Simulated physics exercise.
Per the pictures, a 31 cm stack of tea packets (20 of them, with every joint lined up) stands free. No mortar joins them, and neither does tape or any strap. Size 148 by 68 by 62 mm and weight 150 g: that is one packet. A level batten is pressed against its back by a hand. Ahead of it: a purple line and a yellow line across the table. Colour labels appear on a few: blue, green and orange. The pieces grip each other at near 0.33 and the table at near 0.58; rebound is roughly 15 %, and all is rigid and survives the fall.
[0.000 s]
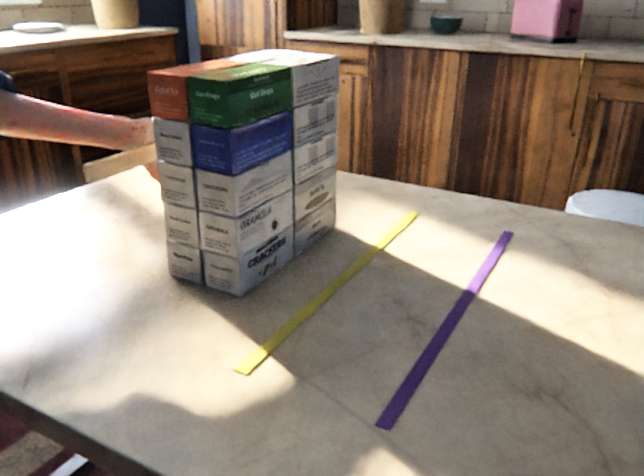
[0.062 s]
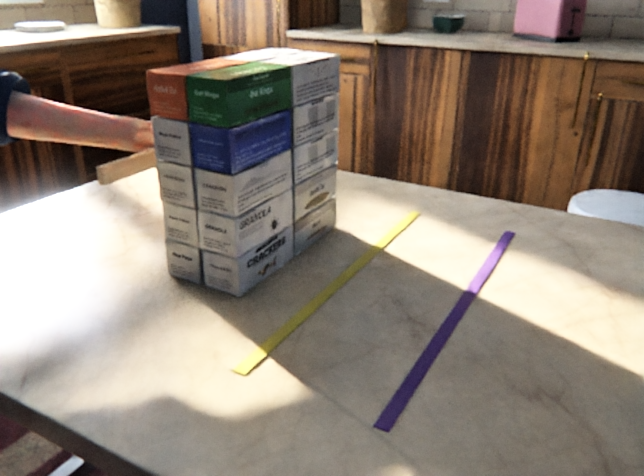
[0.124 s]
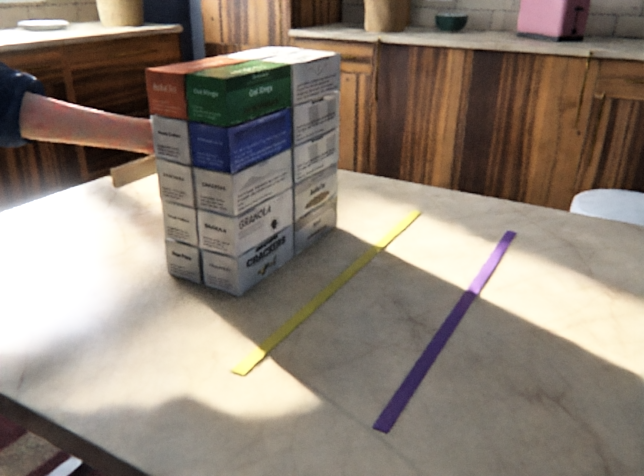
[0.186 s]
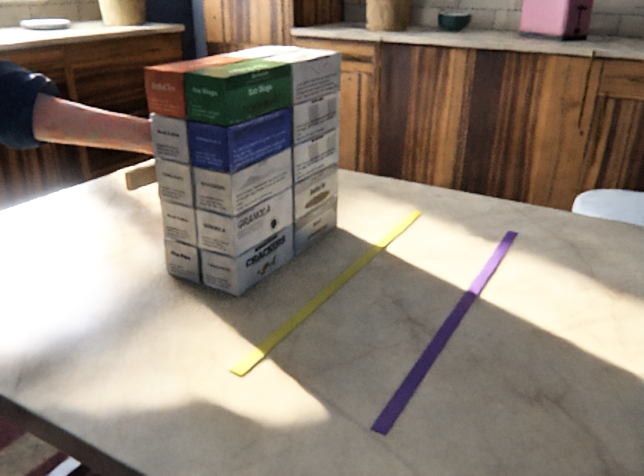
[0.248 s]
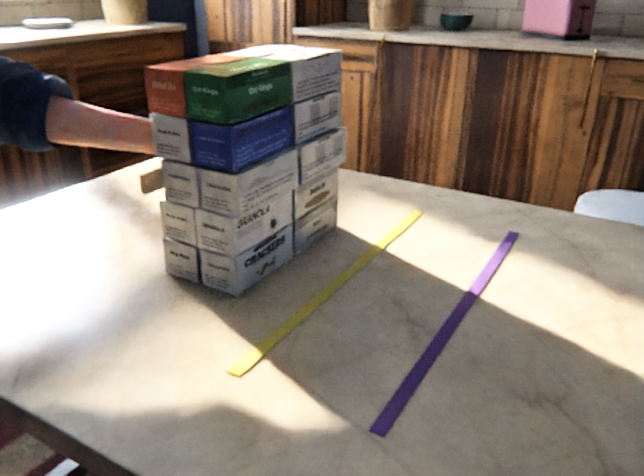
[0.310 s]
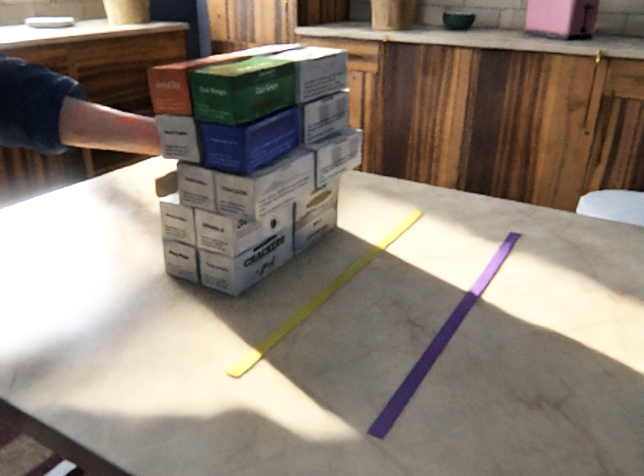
A hand pushes a wooden batten against the stacked boxes, shifting the upper ones rightward.
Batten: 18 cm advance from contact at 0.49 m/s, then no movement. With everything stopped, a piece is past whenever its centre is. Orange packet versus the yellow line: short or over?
That one is going to not traverse the line.
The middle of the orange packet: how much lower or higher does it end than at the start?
Lower by close to 25 cm.
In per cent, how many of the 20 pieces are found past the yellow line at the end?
Roughly 40 percent.
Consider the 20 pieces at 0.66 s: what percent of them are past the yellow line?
By that time it is 40 percent.
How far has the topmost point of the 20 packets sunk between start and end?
Lower by close to 12 cm.
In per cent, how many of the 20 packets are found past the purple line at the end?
Roughly 10 % of them end up there.
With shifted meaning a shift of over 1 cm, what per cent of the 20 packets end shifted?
The answer is 70 percent.
After 0.46 s, none of the 20 packets past the yellow line, 16 disturbed; orange packet leaning 50°, 35 mm lower; blue packet leaning 6°.
After 0.66 s, 8 of the 20 packets past the yellow line; orange packet on its side; blue packet leaning 72°, 13 cm lower.
At rest (1.4 s), 8 of the 20 packets past the yellow line; orange packet upside down; green packet upside down; blue packet on its side. As the last picture would show them, middles, orange packet near (170, 230).
